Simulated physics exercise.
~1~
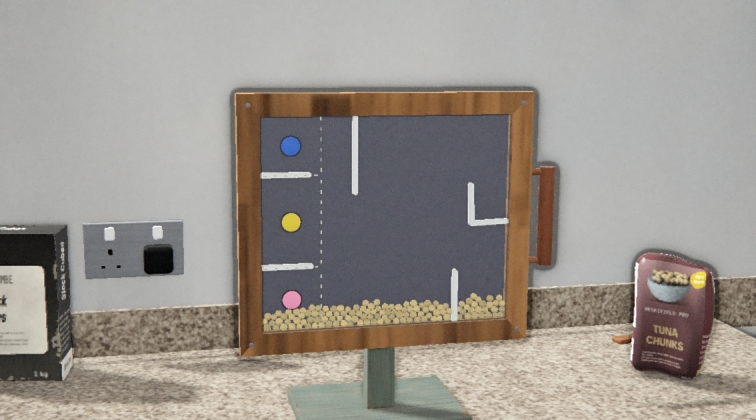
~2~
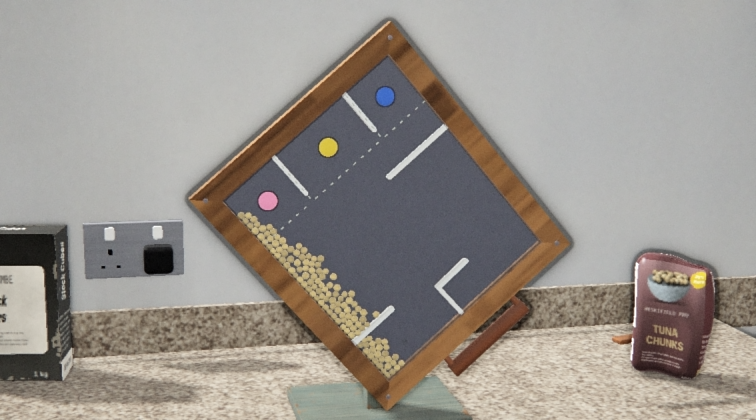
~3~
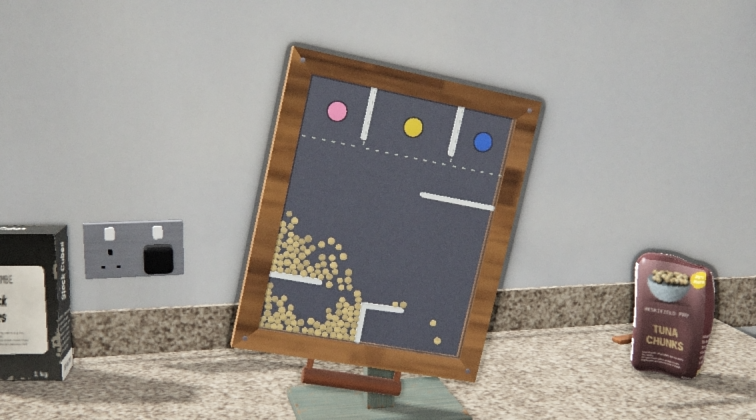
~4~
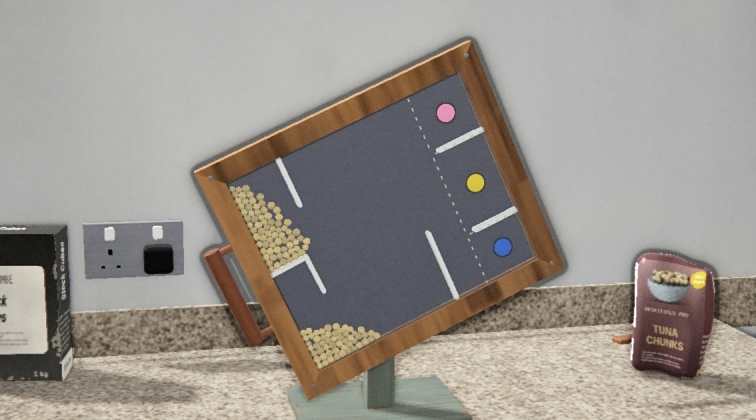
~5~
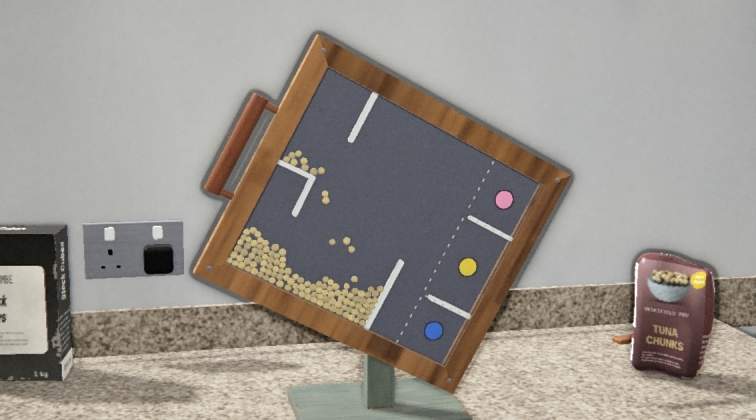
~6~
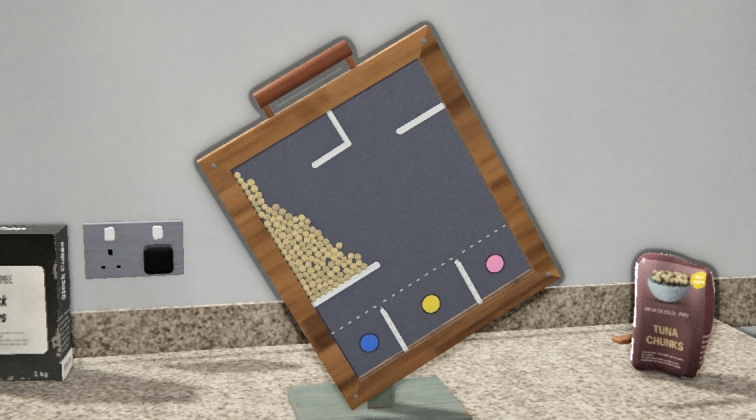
At the start, a wooden-framed sorter stands upright on a counter, its chickpeas lying along the bottom and its blue, yellow and pink stickers down the left. The case turns clockwise, and the chickpeas gather along its lower-left side while the stickers rise to the top. As it keeps turning, some spill past a white ledge, and they settle into two piles at the left. The stickers swing down the right side as most chickpeas tumble into the lower corner. Finally the pockets are at the bottom, empty, with the chickpeas heaped at the left above a white bar.
